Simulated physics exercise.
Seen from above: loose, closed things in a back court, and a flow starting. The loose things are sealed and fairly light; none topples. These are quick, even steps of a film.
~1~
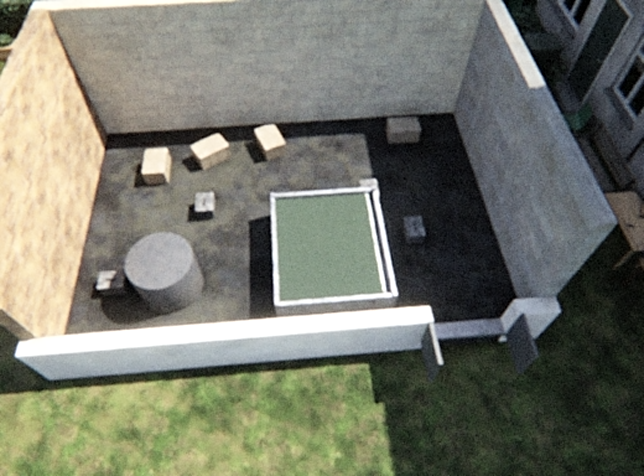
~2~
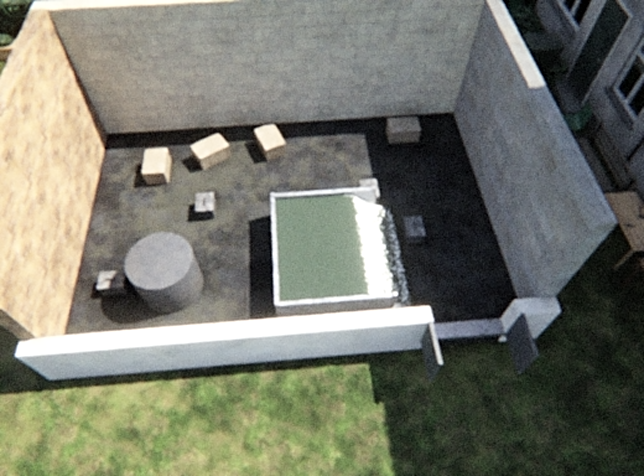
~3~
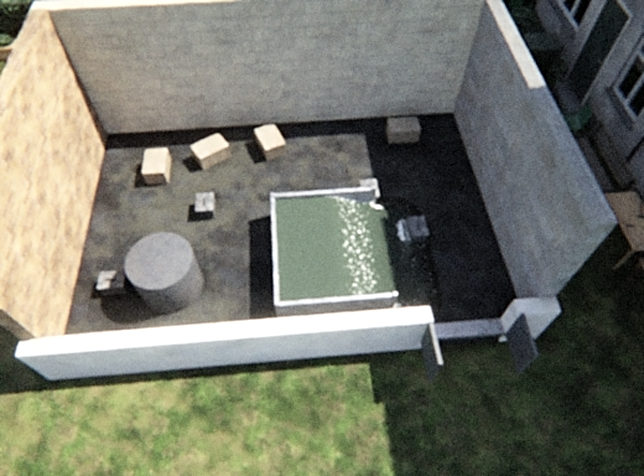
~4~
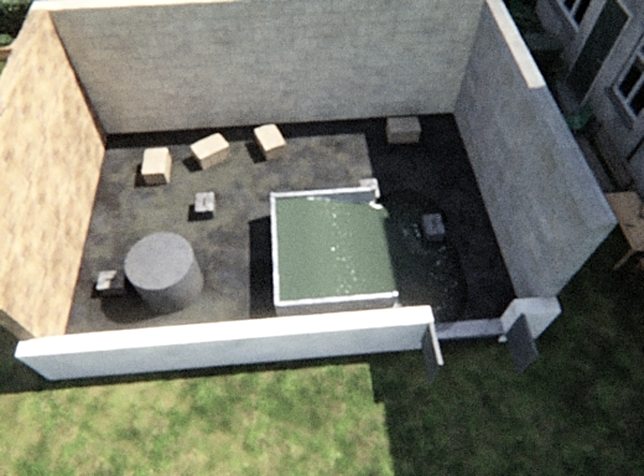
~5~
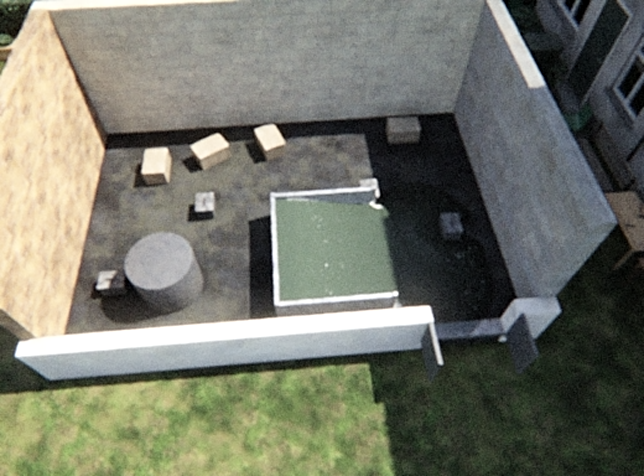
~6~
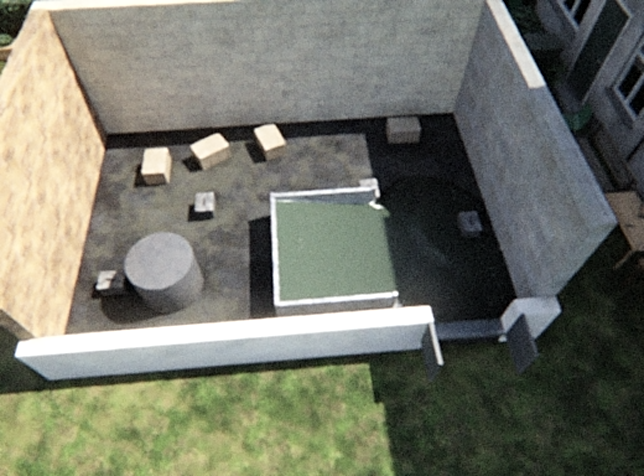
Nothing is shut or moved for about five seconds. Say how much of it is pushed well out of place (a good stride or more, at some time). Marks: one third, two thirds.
Share: Less than a third.
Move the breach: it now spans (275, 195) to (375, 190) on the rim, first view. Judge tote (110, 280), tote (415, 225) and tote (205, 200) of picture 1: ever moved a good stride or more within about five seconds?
As listed: No, under that, never so far.
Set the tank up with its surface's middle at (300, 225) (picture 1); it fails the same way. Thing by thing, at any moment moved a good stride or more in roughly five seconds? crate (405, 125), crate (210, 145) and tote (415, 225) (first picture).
As listed: Swept aside, short of that, shifted that much.
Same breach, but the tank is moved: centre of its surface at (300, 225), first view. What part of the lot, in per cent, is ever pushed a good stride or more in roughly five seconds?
Close to 40 %.
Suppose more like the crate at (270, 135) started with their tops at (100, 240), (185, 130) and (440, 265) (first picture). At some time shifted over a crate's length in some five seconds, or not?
In that order: Short of that, no, pushed that far.
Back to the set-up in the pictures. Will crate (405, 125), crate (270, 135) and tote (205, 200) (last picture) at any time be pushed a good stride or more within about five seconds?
In that order: Pushed that far, not that far, not that far.
A moment on, 1 of 8 are well off their spots; 1 afloat.
Next, 1 of 8 are well off their spots; 1 afloat.
Later, 1 of 8 are well off their spots; 1 afloat.
In the end, 2 of 8 are well off their spots, and 2 have been at some point; 1 afloat.
